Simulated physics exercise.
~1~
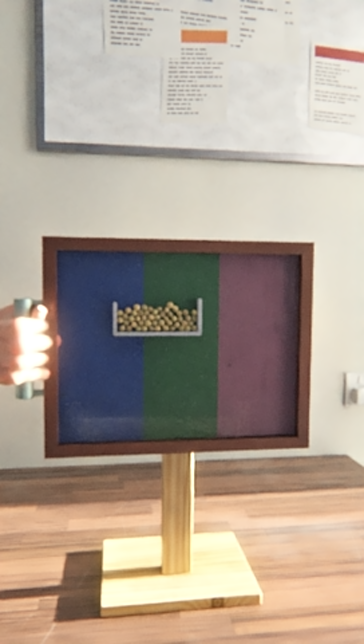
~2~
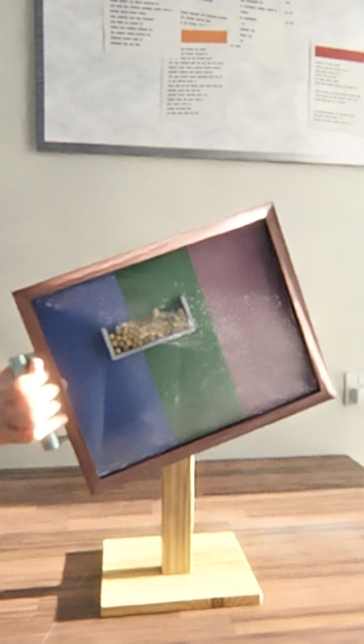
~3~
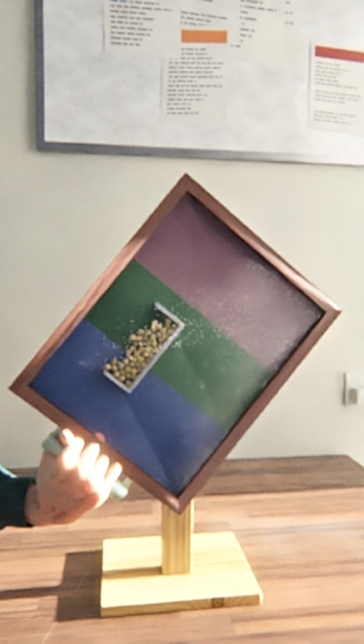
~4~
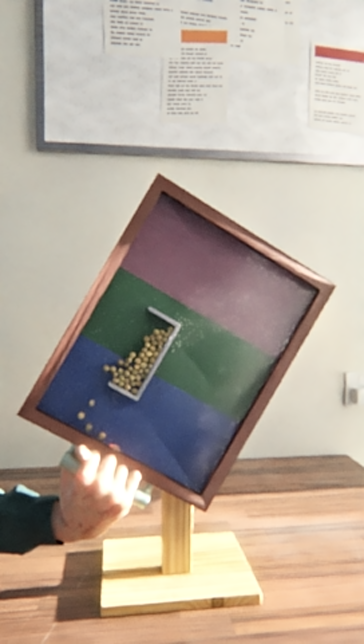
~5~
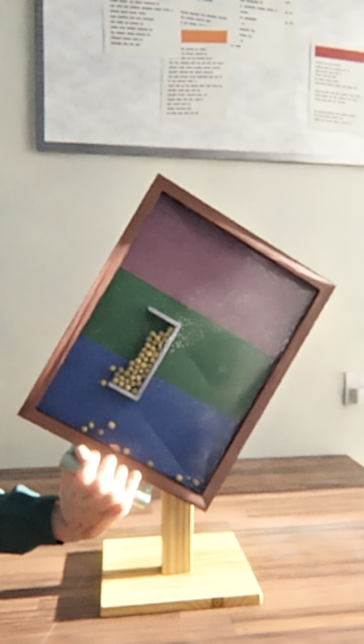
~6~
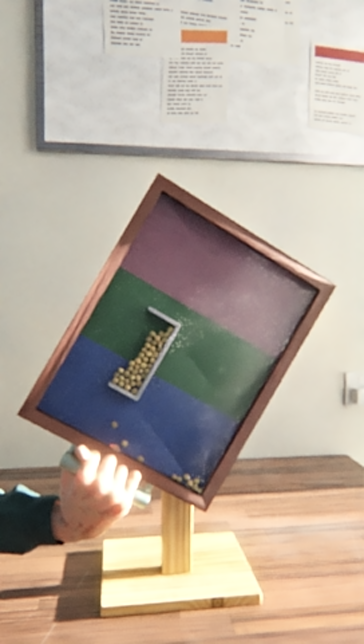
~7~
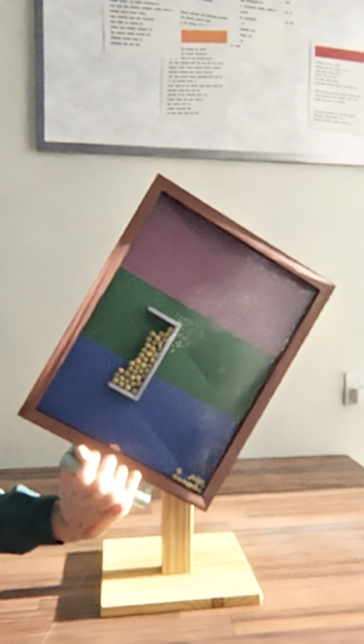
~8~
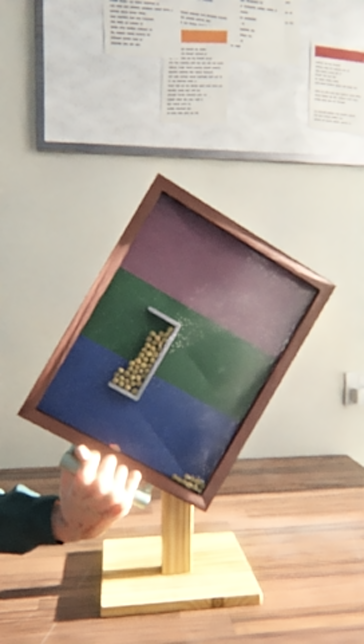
On a wooden tabletop against a pale wall with pinned papers above, seen from the front by a still camera, a brown-framed panel stands on a light wooden post and base. Its face has blue, green and purplish-pink strips from left to right, and a small grey open-topped tray holds a heap of tan beans. A hand gripping a handle at the left edge turns the panel steeply anticlockwise. Beans spill from the tilted tray onto the blue strip, then roll down along the frame's lower edge. They gather in the bottom corner, while the rest stay in the tray, at rest.
